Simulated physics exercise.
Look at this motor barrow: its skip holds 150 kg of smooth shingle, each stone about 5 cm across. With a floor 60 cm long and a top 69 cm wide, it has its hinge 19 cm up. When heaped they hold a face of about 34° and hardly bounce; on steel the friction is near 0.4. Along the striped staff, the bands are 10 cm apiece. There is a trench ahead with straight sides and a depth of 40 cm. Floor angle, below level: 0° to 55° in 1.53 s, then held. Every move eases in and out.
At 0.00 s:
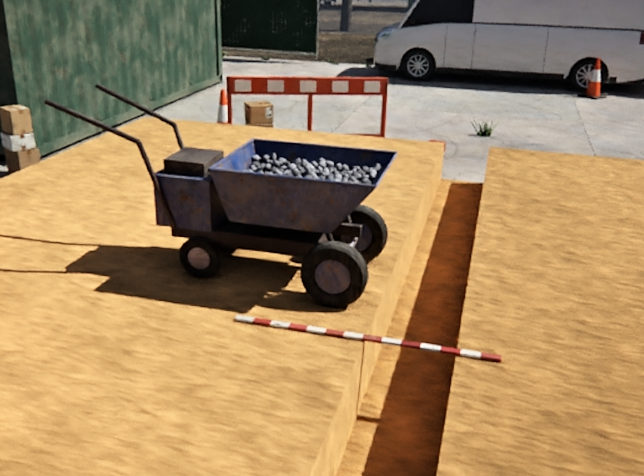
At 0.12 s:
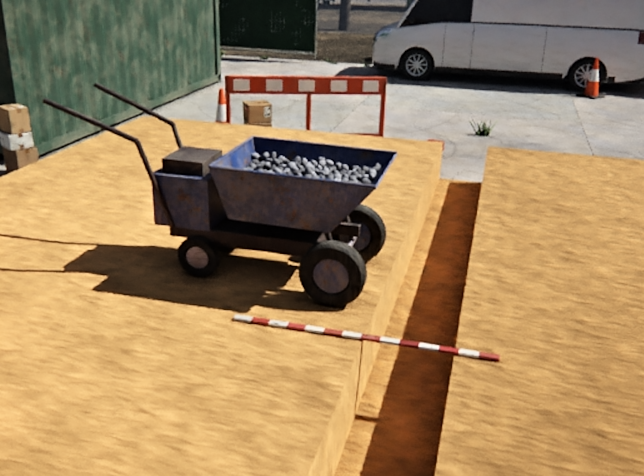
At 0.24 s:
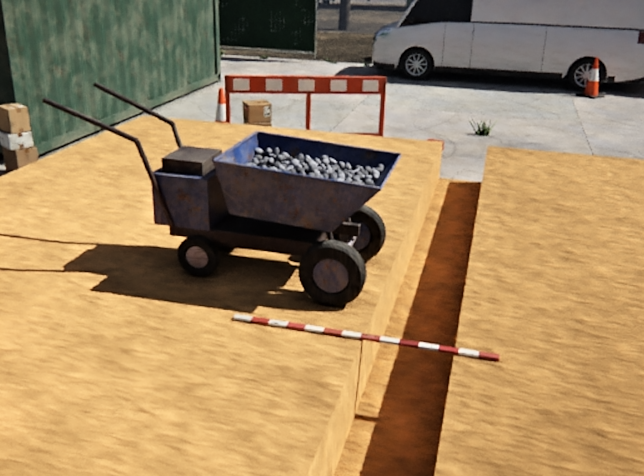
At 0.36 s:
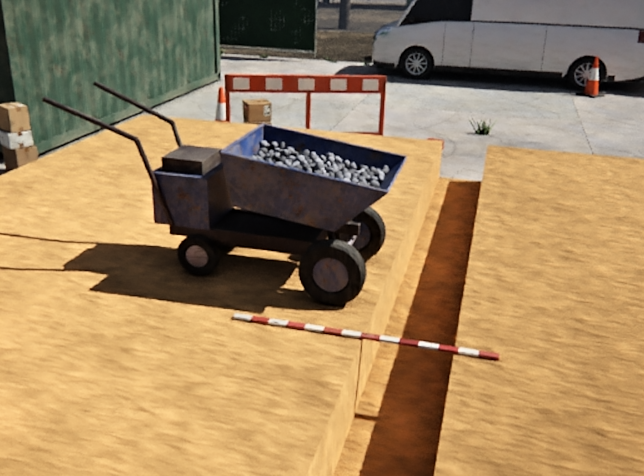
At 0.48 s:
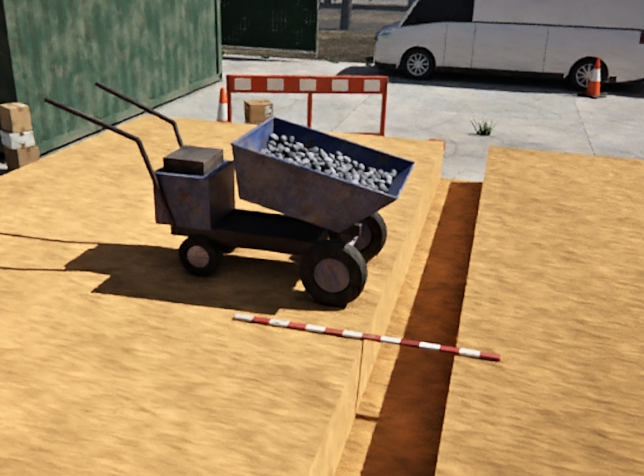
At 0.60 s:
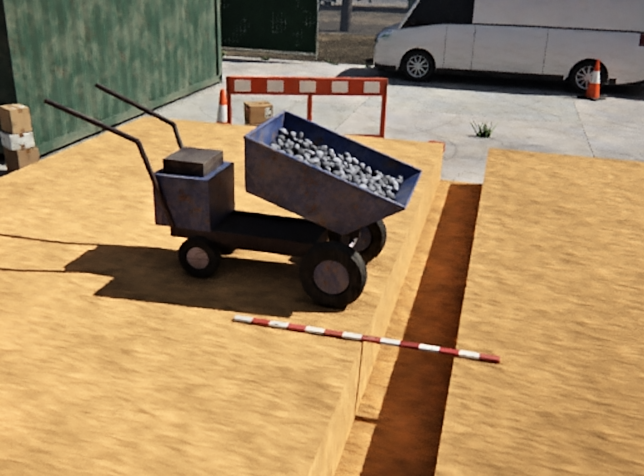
On a sandy surface beside a straight-sided trench, a motor barrow loaded with grey stones stands still behind a red-and-white striped staff, while its blue skip gradually tilts forward, the rear edge rising and the front lip lowering toward the right.
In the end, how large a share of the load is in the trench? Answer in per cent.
A share of roughly 35 %.
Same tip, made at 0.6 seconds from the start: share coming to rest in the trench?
Roughly 20 per cent.
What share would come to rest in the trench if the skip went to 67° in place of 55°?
Roughly 45 percent.
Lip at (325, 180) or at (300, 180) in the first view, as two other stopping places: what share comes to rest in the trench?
That gives roughly 65 per cent and roughly 65 per cent.
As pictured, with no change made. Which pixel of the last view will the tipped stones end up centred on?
Around (456, 332).
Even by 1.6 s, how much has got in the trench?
I'd put it near 5 per cent.
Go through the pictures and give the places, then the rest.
In the first frame, lip at (376, 187), floor tilted 0°, highest stones at (319, 171).
In the second frame, the skip is at 1°, its lip at (376, 187); the top of the load is at (306, 168); the stones move at 0.1 m/s on average.
In the third frame, the skip is at 4°, its lip at (380, 189); the top of the load is at (280, 159); the stones move at 0.2 m/s on average.
In the fourth frame, the skip is at 8°, its lip at (387, 193); the top of the load is at (273, 151); the stones move at 0.3 m/s on average.
In the fifth frame, the skip is at 13°, its lip at (397, 199); the top of the load is at (280, 145); the stones move at 0.4 m/s on average.
In the sixth frame, the skip is at 19°, its lip at (405, 209); the top of the load is at (288, 139); the stones move at 0.5 m/s on average.
After 1.1 s the floor is at 47°; 100 % in the skip; the foremost stones are at (423, 231).
After 1.6 s the floor is at 55°; 89 % in the skip, 7 % in the trench, 5 % past the trench; the foremost stones are at (483, 307).
After 2.0 s the floor is at 55°; 64 % in the skip, 11 % in the trench, 25 % past the trench; the foremost stones are at (549, 314).
After 3.9 s the floor is at 55°; 34 % in the skip, 35 % in the trench, 31 % past the trench; the foremost stones are at (626, 312).
